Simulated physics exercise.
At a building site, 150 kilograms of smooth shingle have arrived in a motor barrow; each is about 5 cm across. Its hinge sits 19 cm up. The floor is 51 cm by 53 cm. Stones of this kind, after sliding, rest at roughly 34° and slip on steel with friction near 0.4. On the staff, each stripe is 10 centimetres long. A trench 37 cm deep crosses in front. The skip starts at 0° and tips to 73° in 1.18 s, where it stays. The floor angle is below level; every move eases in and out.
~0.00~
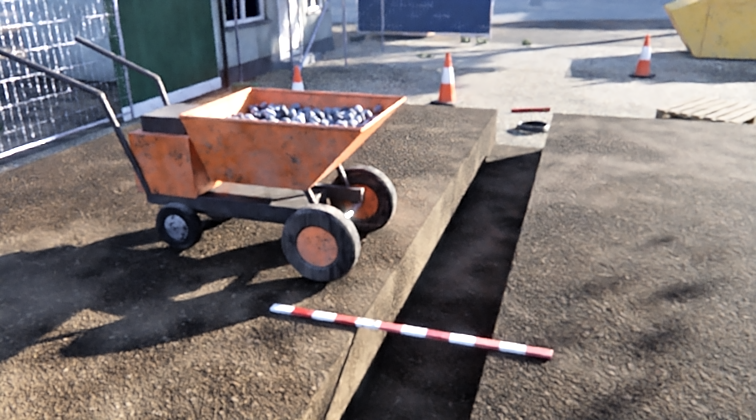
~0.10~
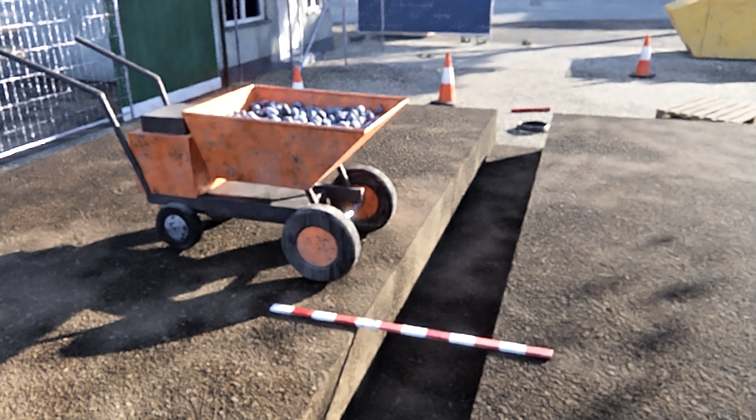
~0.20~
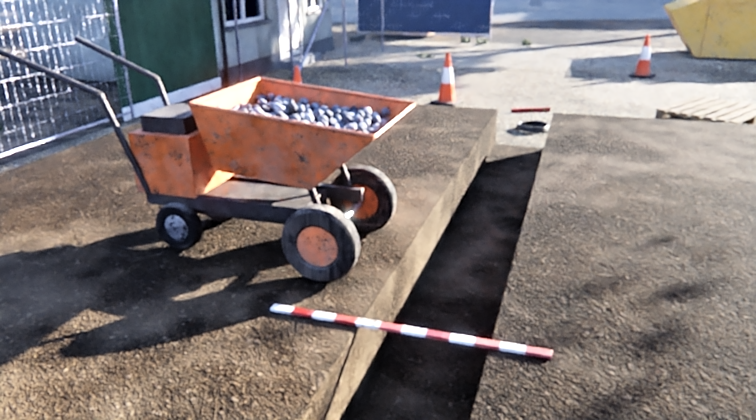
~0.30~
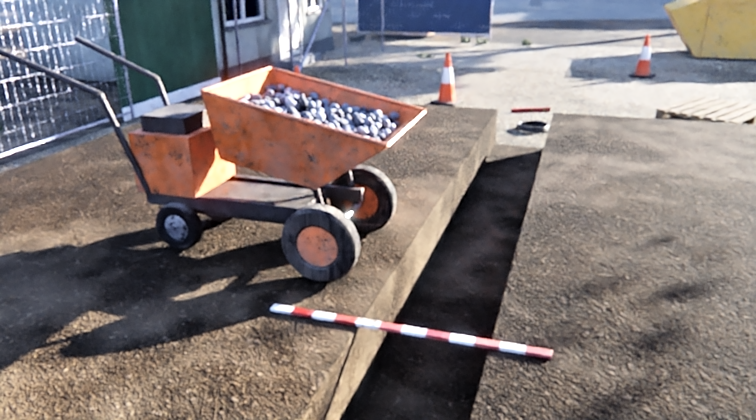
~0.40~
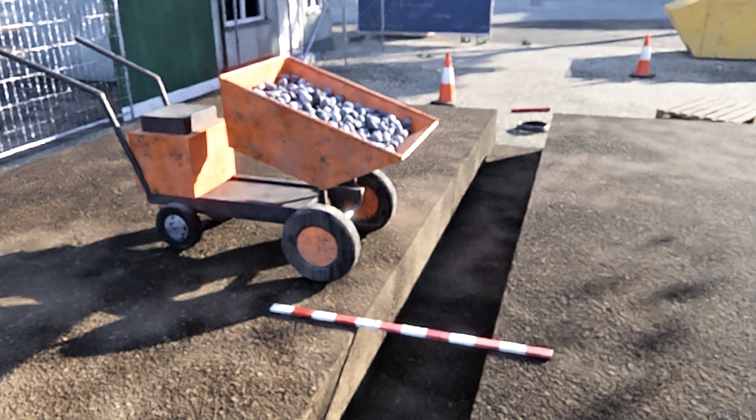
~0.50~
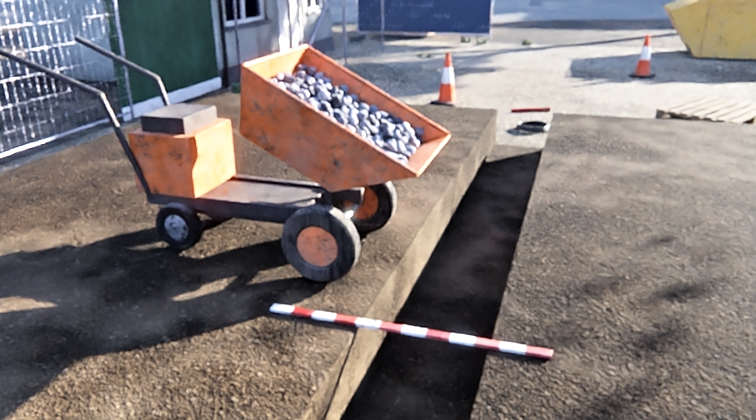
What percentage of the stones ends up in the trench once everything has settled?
About 63 per cent.
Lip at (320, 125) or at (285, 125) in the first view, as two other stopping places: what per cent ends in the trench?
Near 100 then near 100 percent.
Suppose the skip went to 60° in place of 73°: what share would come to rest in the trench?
It would come to about 65 percent.
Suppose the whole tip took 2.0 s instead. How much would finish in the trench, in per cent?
With that change, it comes to around 70 per cent.
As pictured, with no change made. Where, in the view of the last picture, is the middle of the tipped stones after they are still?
I'd put it close to (491, 322).
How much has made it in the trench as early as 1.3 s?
I'd put it near 35 per cent.
After 0.9 s the floor is at 61°; 100 % in the skip; the foremost stones are at (463, 220).
After 1.3 s the floor is at 73°; 42 % in the skip, 36 % in the trench, 22 % past the trench; the foremost stones are at (584, 277).
After 1.6 s the floor is at 73°; 8 % in the skip, 56 % in the trench, 36 % past the trench; the foremost stones are at (705, 300).
After 3.6 s the floor is at 73°; 0 % in the skip, 63 % in the trench, 37 % past the trench; the foremost stones are past the picture's edge.
